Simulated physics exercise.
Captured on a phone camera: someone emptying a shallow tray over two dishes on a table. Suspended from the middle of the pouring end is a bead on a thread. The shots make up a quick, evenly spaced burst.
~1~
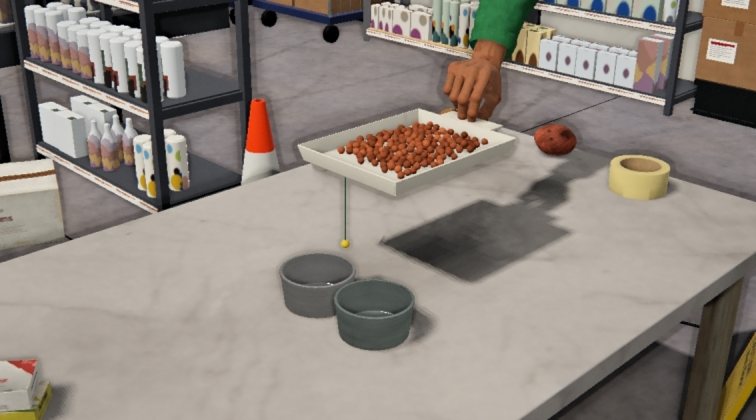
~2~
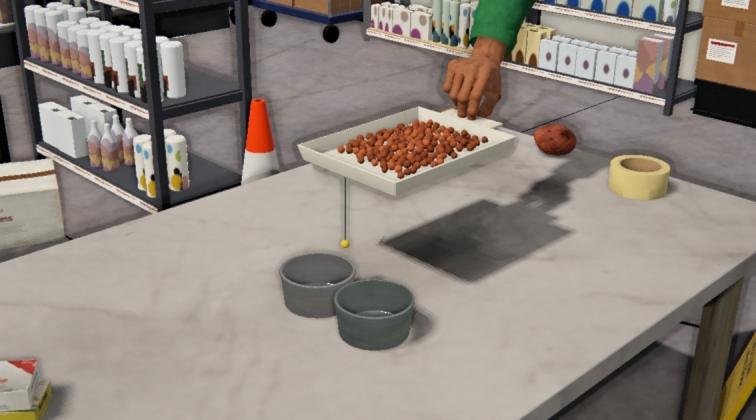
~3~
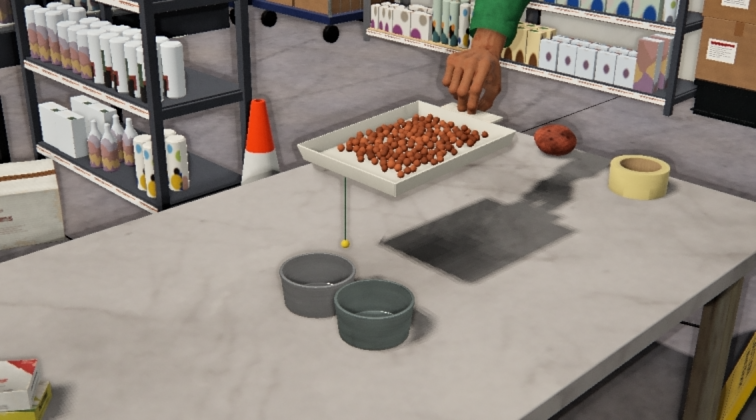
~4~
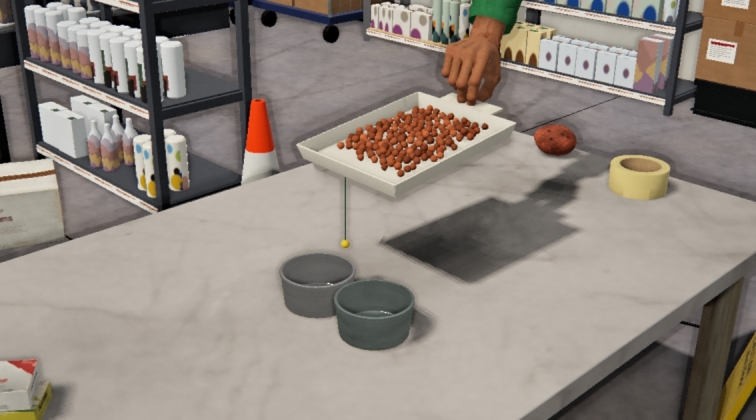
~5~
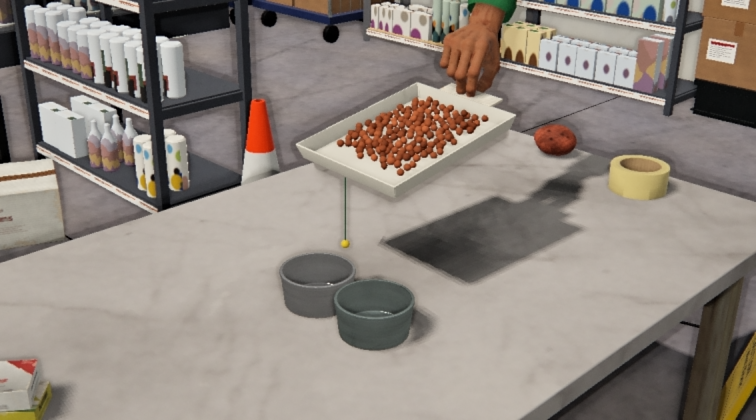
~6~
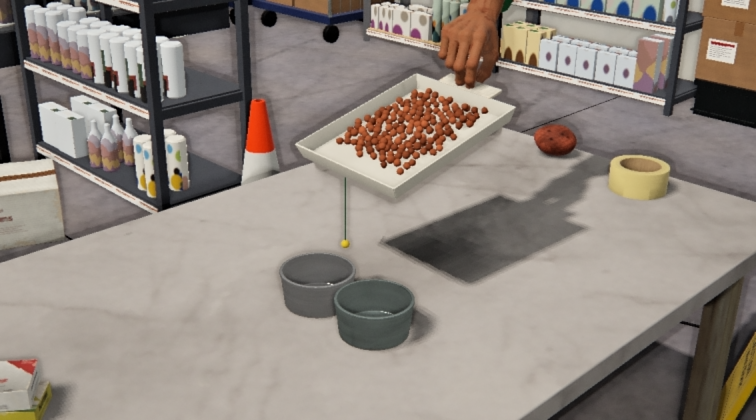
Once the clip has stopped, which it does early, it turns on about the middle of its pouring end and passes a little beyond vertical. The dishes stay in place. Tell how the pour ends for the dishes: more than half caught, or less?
It ends with more than half caught.
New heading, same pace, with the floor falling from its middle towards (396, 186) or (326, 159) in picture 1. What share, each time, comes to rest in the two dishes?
Roughly 30 % in the first case and 0 % in the second.
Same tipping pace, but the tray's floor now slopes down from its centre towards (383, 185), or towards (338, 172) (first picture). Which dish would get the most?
Result - first place: The right side, second place: The left side.
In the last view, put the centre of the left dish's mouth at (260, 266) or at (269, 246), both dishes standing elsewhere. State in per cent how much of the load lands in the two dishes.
First position: Some 30 %; second position: Some 40 %.
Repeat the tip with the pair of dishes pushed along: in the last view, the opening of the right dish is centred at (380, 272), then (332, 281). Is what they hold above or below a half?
For the two tries in order: Not as much as half, exceeding half.
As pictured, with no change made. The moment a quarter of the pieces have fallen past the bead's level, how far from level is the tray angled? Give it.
That happens at around 110°.
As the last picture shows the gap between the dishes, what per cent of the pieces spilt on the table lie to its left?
Estimate: About 60 per cent.
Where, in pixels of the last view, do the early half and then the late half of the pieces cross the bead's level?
Earlier half at (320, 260), later half at (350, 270).
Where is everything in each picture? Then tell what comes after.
In the first picture, corners of the pouring end near (304, 145) and (396, 180), level; middle of the load near (412, 147), clay pellets; left dish near (290, 295); right dish near (346, 325); bead on its thread near (346, 244).
In the second picture, corners of the pouring end near (304, 145) and (395, 180), level; middle of the load near (412, 145).
In the third picture, corners of the pouring end near (303, 145) and (395, 181), tipped barely, lowest at the right corner; middle of the load near (411, 142).
In the fourth picture, corners of the pouring end near (303, 144) and (395, 182), tipped a little, lowest at the right corner; middle of the load near (411, 137).
In the fifth picture, corners of the pouring end near (302, 144) and (394, 183), tipped a little, lowest at the right corner; middle of the load near (411, 132).
In the sixth picture, corners of the pouring end near (302, 143) and (394, 185), tipped a little, lowest at the right corner; middle of the load near (410, 127); left dish near (290, 295); right dish near (346, 325).
Shortly afterwards, tray tipped steeply; all but a few on the tray; only a few in the right dish.
Next, tray tipped right over; all but a few on the tray; only a few in the right dish; only a few in the air.
Some moments later, tray tipped past a quarter turn; near a third in the right dish; near a third in the left dish; near a quarter outside both.
In the end, tray tipped past a quarter turn; near a third in the right dish; near a third in the left dish; near a quarter outside both.
